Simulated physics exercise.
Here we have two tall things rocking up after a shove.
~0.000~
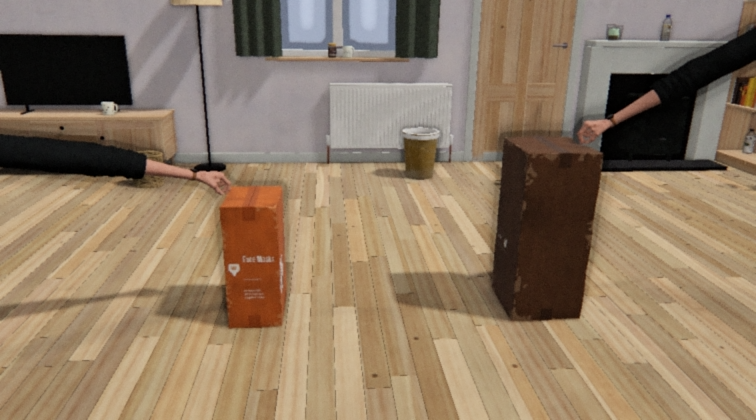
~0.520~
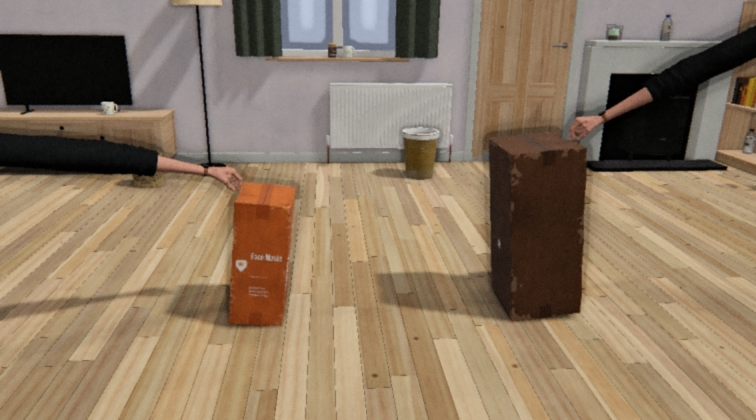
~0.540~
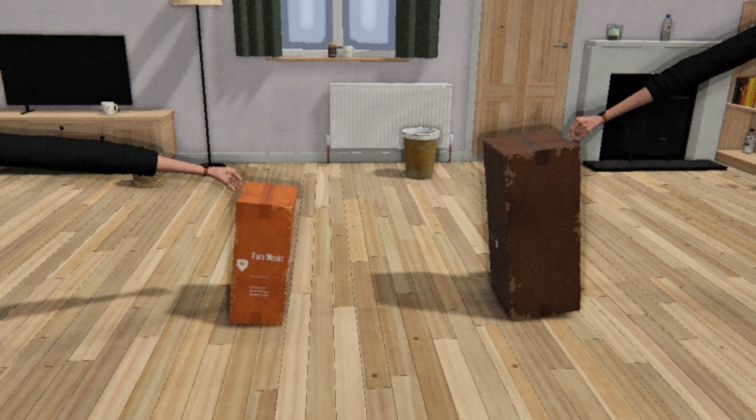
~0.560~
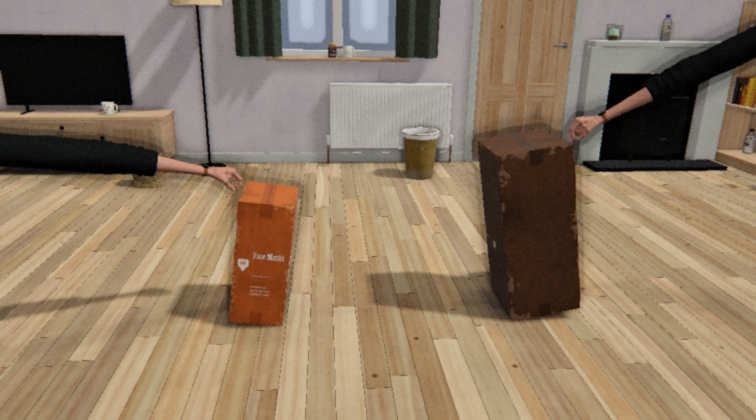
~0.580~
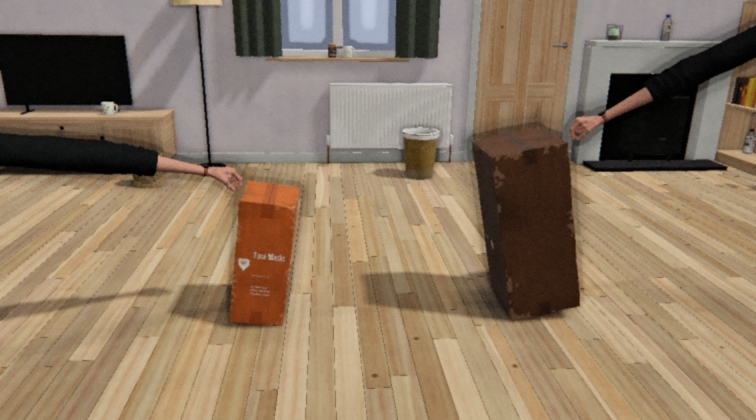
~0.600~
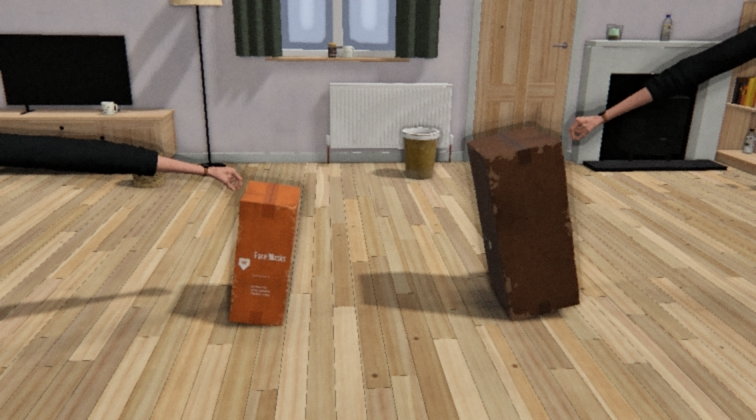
Two hands, one on each side of a room, nudged a small orange parcel and a tall brown box, and the parcel leaned slightly right while the box leaned farther left.
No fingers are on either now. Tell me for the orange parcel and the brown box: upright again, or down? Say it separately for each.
In order: Orange parcel: Up, brown box: Down.
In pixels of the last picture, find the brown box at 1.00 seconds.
Estimated centre: (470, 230).
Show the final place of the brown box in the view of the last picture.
It comes to rest at about (424, 275) in the last picture.
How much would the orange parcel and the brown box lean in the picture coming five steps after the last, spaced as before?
Roughly 8° and 20°.
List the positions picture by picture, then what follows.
Orange parcel (256, 256) upright; brown box (542, 227) upright, in the first picture.
Orange parcel (263, 253) 6° off upright; brown box (535, 225) 5° off upright, in the second picture.
Orange parcel (264, 253) 7° off upright; brown box (531, 224) 8° off upright, in the third picture.
Orange parcel (265, 253) 8° off upright; brown box (528, 224) 10° off upright, in the fourth picture.
Orange parcel (265, 253) 8° off upright; brown box (526, 223) 11° off upright, in the fifth picture.
Orange parcel (266, 253) 8° off upright; brown box (523, 223) 13° off upright, in the sixth picture.
After 1.00 s, orange parcel 4° off upright near (251, 254); brown box 47° off upright near (470, 230).
At rest (3.5 s), the orange parcel rocks back upright, near (256, 256); the brown box falls over, near (424, 275).
